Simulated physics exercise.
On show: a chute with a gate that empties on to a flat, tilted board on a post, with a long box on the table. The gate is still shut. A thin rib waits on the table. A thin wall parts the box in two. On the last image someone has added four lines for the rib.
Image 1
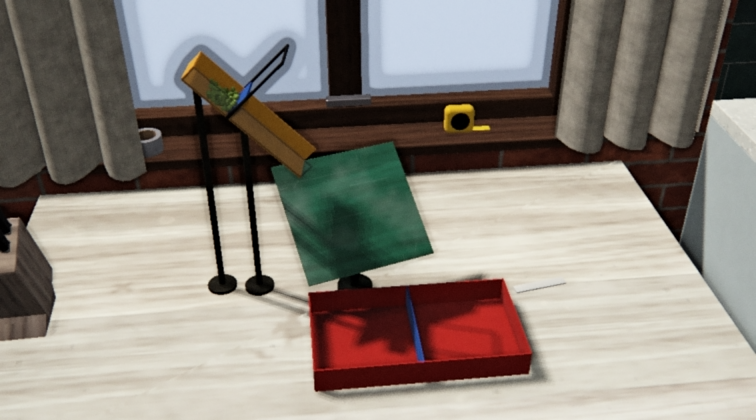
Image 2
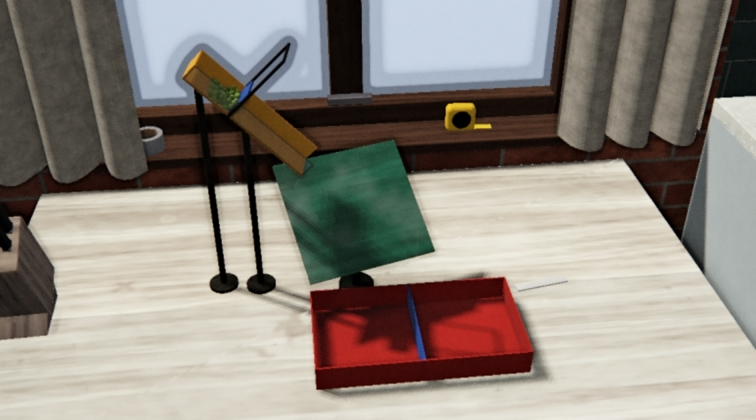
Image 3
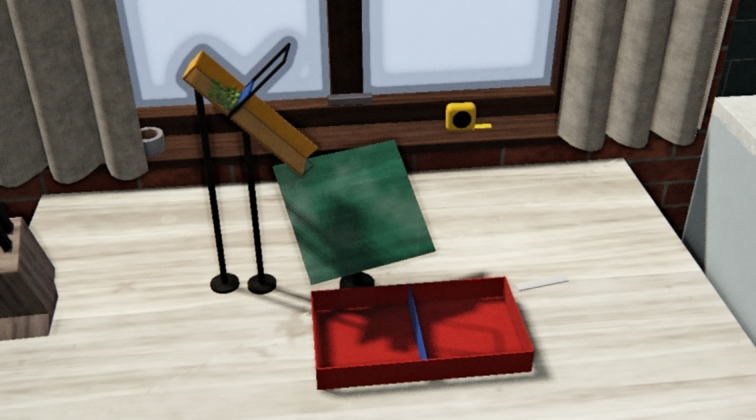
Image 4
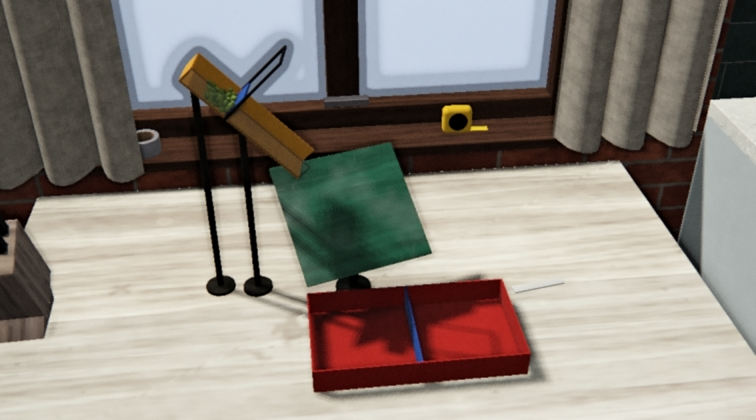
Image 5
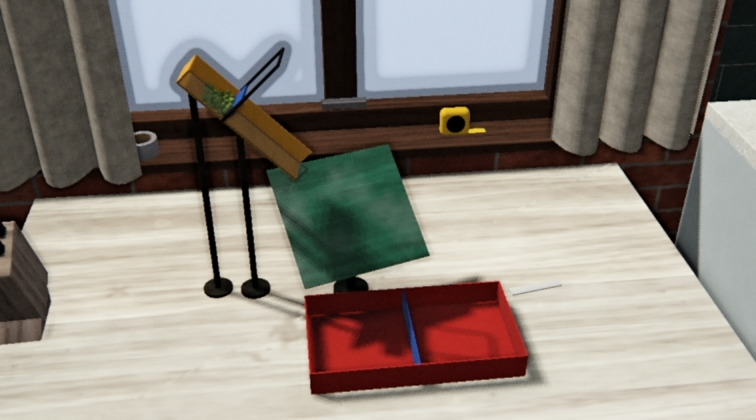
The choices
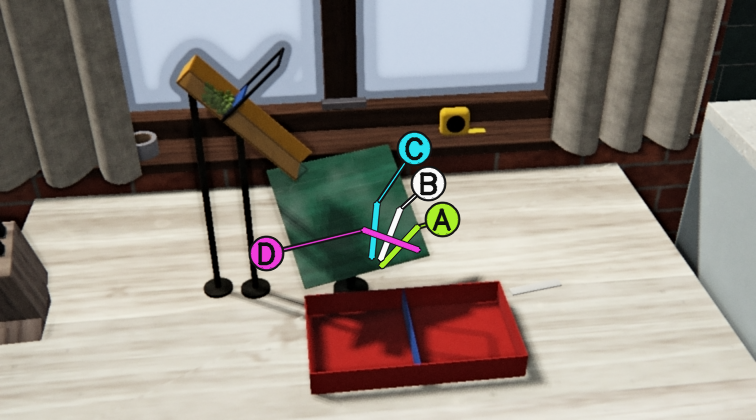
On a pale wooden table by a window, an orange chute, tilted green board and divided red box standing still.
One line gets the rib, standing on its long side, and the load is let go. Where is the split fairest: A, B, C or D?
Take D.
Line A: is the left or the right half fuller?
The left half.
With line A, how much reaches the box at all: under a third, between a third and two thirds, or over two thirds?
It is over two thirds.
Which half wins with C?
The left half.
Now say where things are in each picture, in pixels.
In the first frame, load behind the gate at (225, 96), dried peas; lip of the chute at (302, 169), sloping fairly steeply.
In the second frame, middle of the board at (354, 209), tilted fairly steeply; middle of its low edge at (375, 267); of its high edge at (335, 153).
In the third frame, front corners of the box at (316, 369) and (534, 351); front end of its middle wall at (426, 360); gate still shut at (248, 91).
In the fourth frame, middle of the load at (223, 97); lip at (300, 170).
In the fifth frame, middle of the load at (221, 99); lip at (298, 172).
On the marked copy, line A from (417, 227) to (381, 265); line B from (399, 209) to (380, 258); line C from (376, 204) to (371, 257); line D from (364, 230) to (417, 249).
With A, of what is caught, nearly all in the left half, a small part in the right.
With B, of what is caught, nearly all in the left half, a small part in the right.
With C, of what is caught, nearly all in the left half, a stray few in the right.
With D, of what is caught, about half in the left half, about half in the right.
